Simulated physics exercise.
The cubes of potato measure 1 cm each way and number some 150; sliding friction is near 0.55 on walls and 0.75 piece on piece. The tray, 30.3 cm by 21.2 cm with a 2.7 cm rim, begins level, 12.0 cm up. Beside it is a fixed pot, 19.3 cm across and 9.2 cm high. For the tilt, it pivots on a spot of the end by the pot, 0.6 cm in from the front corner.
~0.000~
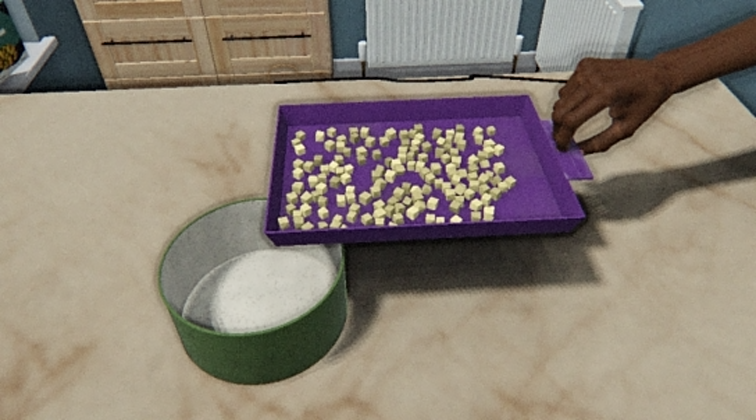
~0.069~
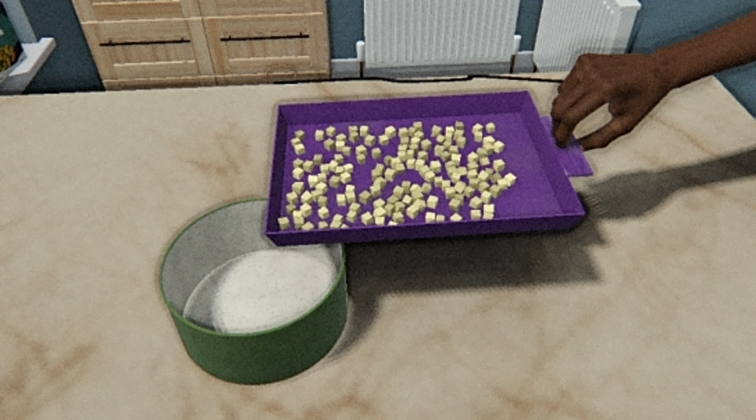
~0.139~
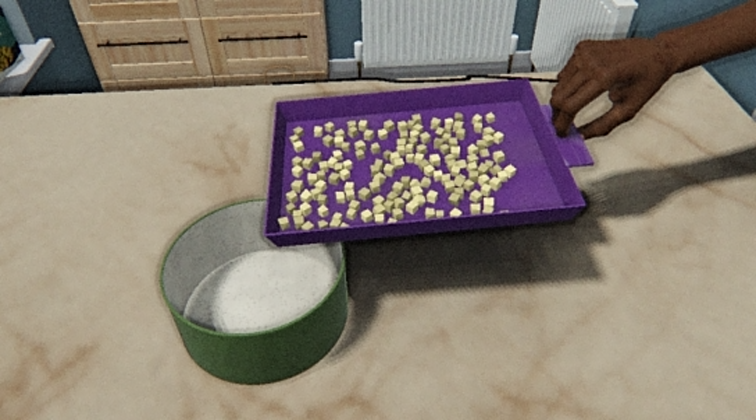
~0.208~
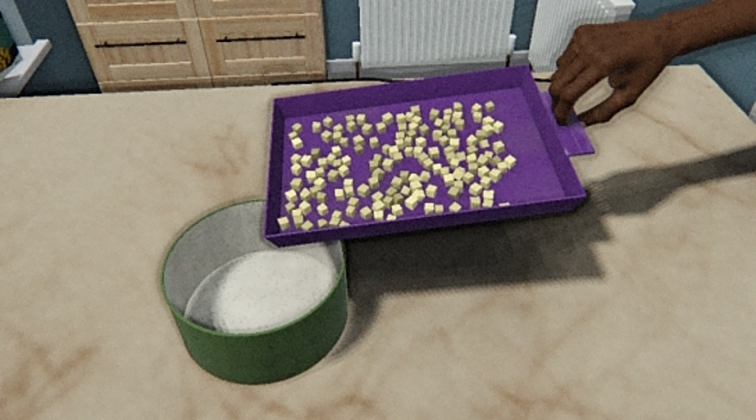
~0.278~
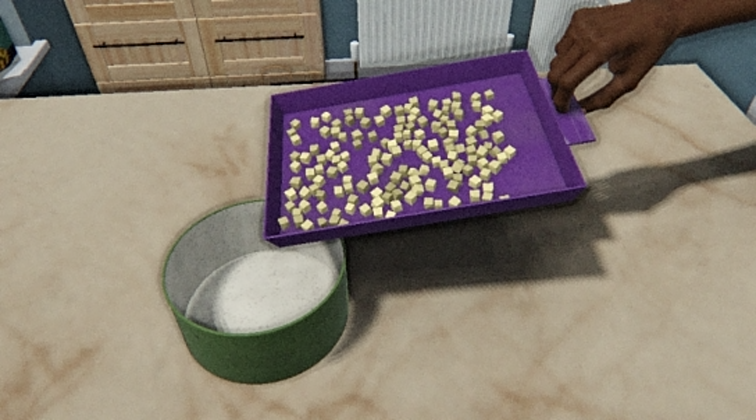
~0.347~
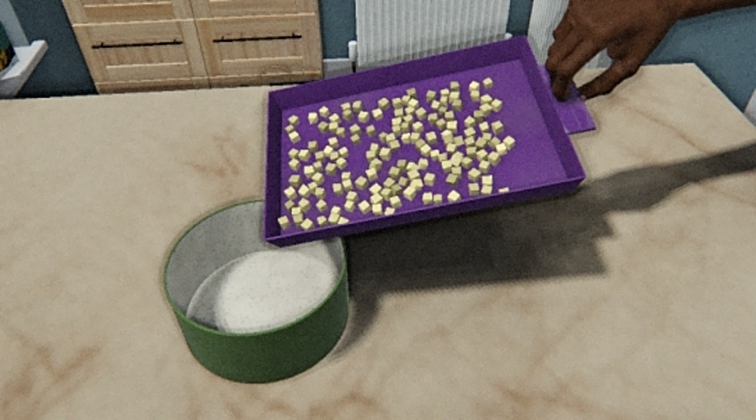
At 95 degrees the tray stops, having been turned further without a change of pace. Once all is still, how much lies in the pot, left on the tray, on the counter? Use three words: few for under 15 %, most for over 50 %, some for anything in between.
Pot: Most; tray: Few; counter: Few.
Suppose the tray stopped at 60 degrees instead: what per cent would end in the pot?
15 percent.
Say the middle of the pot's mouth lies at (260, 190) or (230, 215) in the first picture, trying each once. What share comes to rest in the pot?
About 0 and 30 per cent.
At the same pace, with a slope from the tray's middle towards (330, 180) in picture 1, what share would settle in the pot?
Roughly 55 percent of them.
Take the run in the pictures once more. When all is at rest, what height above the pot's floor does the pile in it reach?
Roughly 3.0 cm up.
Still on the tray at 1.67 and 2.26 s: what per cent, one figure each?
In turn: 85, 5.
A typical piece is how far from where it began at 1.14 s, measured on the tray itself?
It has moved some 8 cm from its start.
After 1.14 s, tilt 52 degrees; the tray holds 100 %, the pot 0 %.
After 1.67 s, tilt 77 degrees; the tray holds 85 %, the pot 15 %.
Then, at 2.26 s, tilt 95 degrees; the tray holds 5 %, the pot 95 %.
At rest (3.4 s), pot 100 %, tray 0 %, counter 0 %.
